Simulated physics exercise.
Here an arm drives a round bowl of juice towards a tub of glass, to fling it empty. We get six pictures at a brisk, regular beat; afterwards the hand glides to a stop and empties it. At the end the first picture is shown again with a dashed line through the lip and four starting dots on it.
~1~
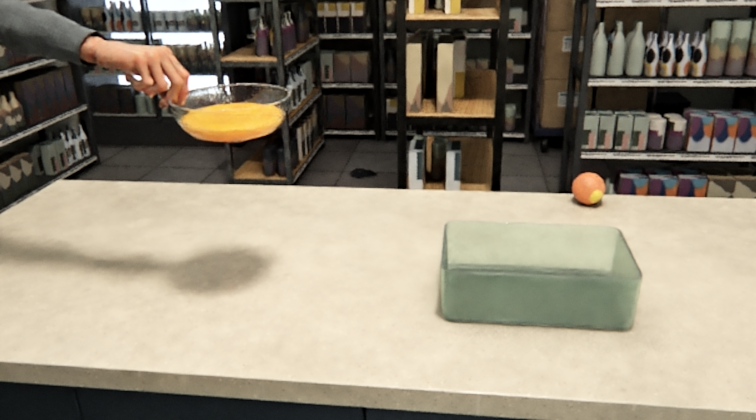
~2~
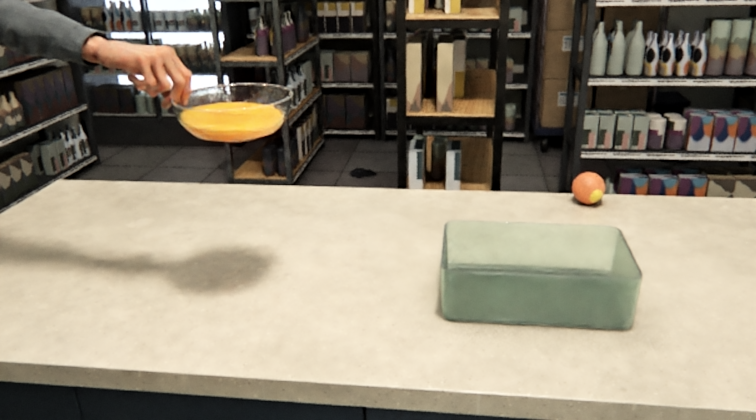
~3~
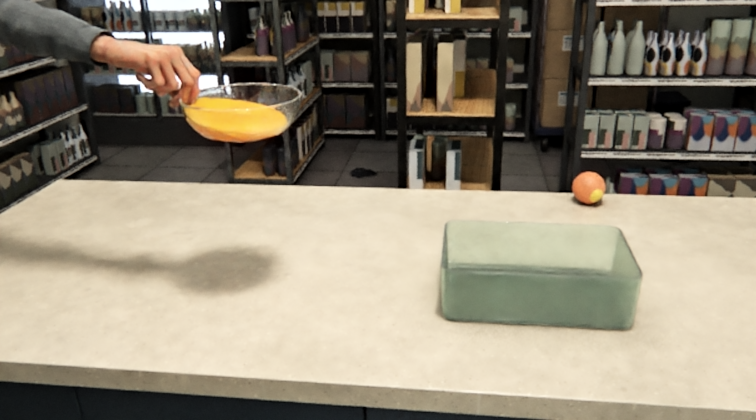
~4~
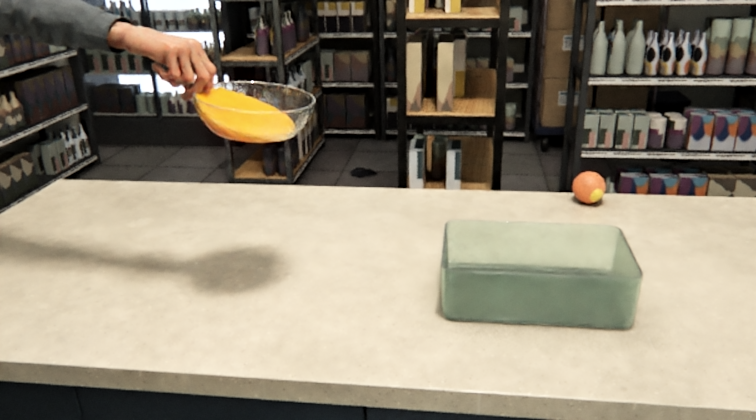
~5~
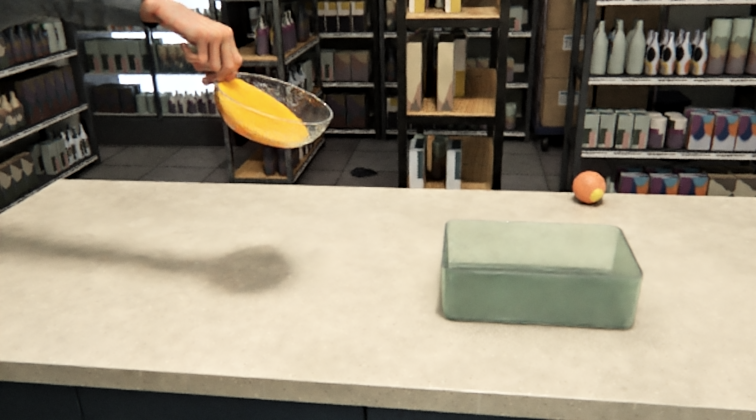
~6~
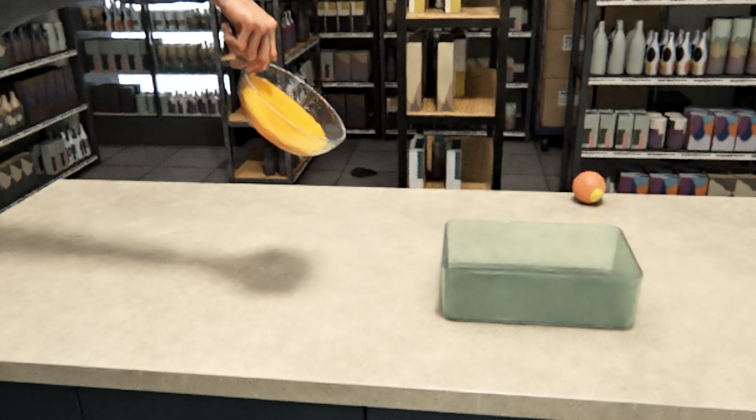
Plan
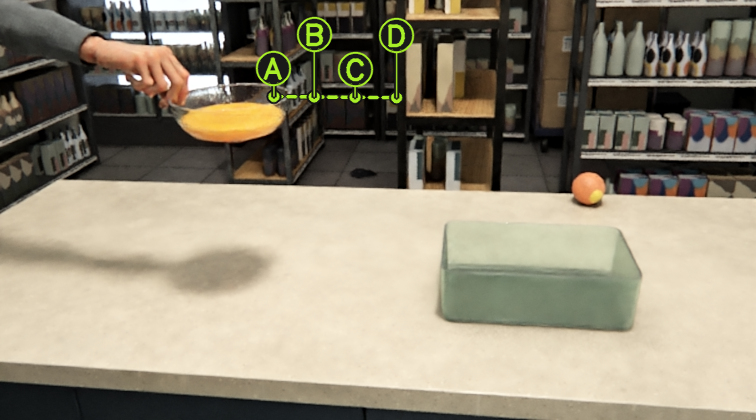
A hand holding a clear round bowl of orange juice moved it slowly to the right above a counter, then tilted it more and more steeply toward a green glass tub, the juice still inside.
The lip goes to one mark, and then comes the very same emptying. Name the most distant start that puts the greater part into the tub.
B is the one.
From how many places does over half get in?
Three.
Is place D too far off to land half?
No.
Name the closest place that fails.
A it is.
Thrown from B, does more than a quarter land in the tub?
Yes.
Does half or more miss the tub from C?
No, not at all.
On the marked copy, A at (273, 96); B at (314, 96); C at (355, 97); D at (396, 97).
If A is chosen, about 17 % lands in the tub, 78 % falls short and 5 % goes beside or beyond.
If B is chosen, about 66 % lands in the tub, 23 % falls short and 11 % goes beside or beyond.
If C is chosen, about 76 % lands in the tub, 10 % falls short and 14 % goes beside or beyond.
If D is chosen, about 74 % lands in the tub, 8 % falls short and 18 % goes beside or beyond.
